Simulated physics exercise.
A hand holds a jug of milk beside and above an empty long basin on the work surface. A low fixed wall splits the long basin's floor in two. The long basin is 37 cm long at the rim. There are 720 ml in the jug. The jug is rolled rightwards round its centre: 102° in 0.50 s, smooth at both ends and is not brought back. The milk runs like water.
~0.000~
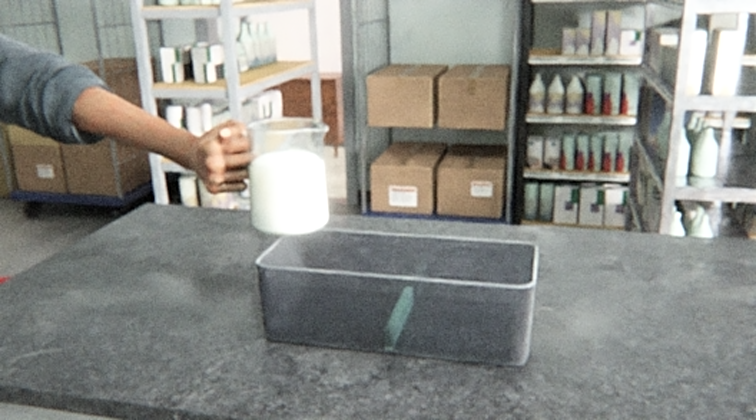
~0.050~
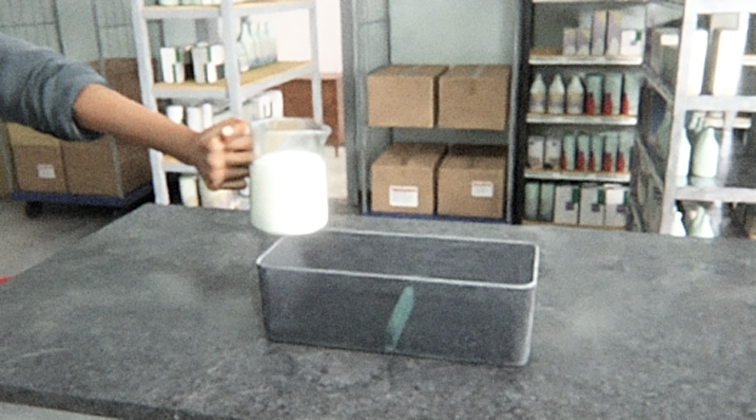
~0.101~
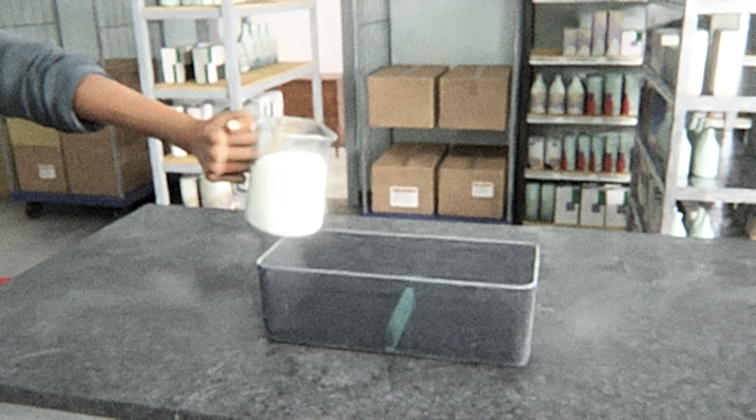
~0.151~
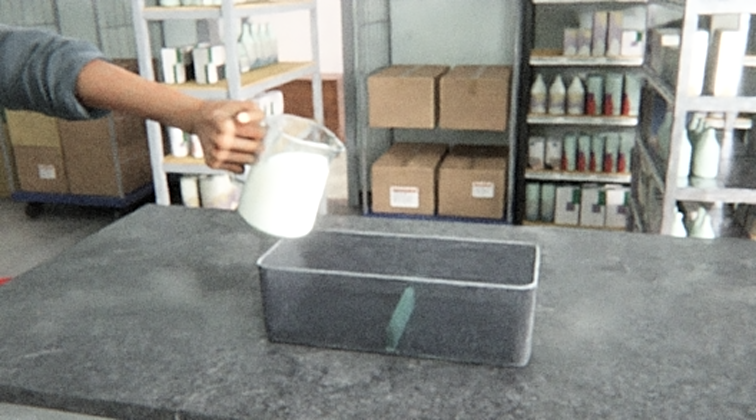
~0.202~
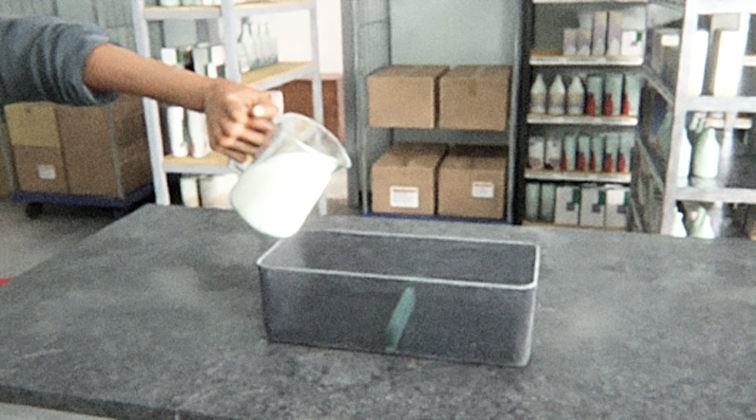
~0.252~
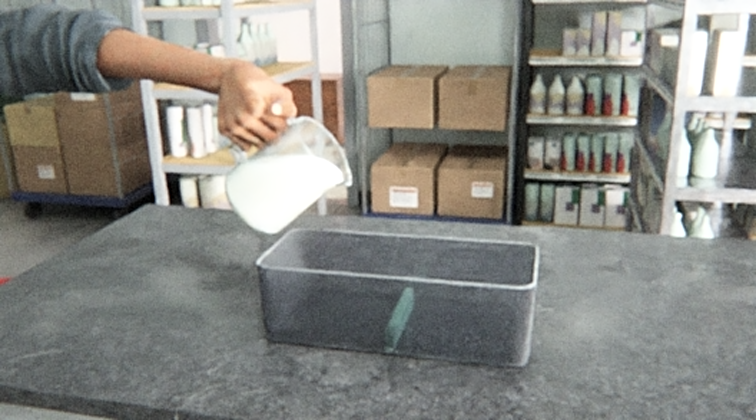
In the video, a hand holds a glass jug of milk above the left end of an empty long clear basin on a dark work surface, then steadily rotates the jug rightwards until it leans steeply over the basin.
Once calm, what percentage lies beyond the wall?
Roughly 23 per cent is past the wall.
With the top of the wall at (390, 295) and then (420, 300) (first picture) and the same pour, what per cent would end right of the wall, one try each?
In turn about 30 and 5 per cent.
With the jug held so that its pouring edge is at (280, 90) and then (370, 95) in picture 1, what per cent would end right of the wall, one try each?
In turn about 15 and 90 per cent.
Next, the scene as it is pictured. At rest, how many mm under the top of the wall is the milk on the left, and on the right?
Some 8 mm on the left and 24 mm on the right.
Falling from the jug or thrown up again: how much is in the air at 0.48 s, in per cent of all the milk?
About 16 per cent.
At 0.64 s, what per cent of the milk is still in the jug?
Near 30 in a hundred.
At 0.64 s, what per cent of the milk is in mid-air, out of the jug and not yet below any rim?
Some 16 per cent.
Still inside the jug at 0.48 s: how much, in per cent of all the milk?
Some 70 per cent.
Then, 0.48 s in, the tilt is 101° and 69 per cent is still to pour, 14 is left of the wall and 0 right of it.
Then, 0.64 s in, the tilt is 102° and 30 per cent is still to pour, 48 is left of the wall and 5 right of it.
Then, 0.81 s in, the tilt is 102° and 13 per cent is still to pour, 60 is left of the wall and 19 right of it.
Then, 1.00 s in, the tilt is 102° and 4 per cent is still to pour, 71 is left of the wall and 20 right of it.
Finally, 74 per cent lies left of the wall, 23 right of it and 3 outside.
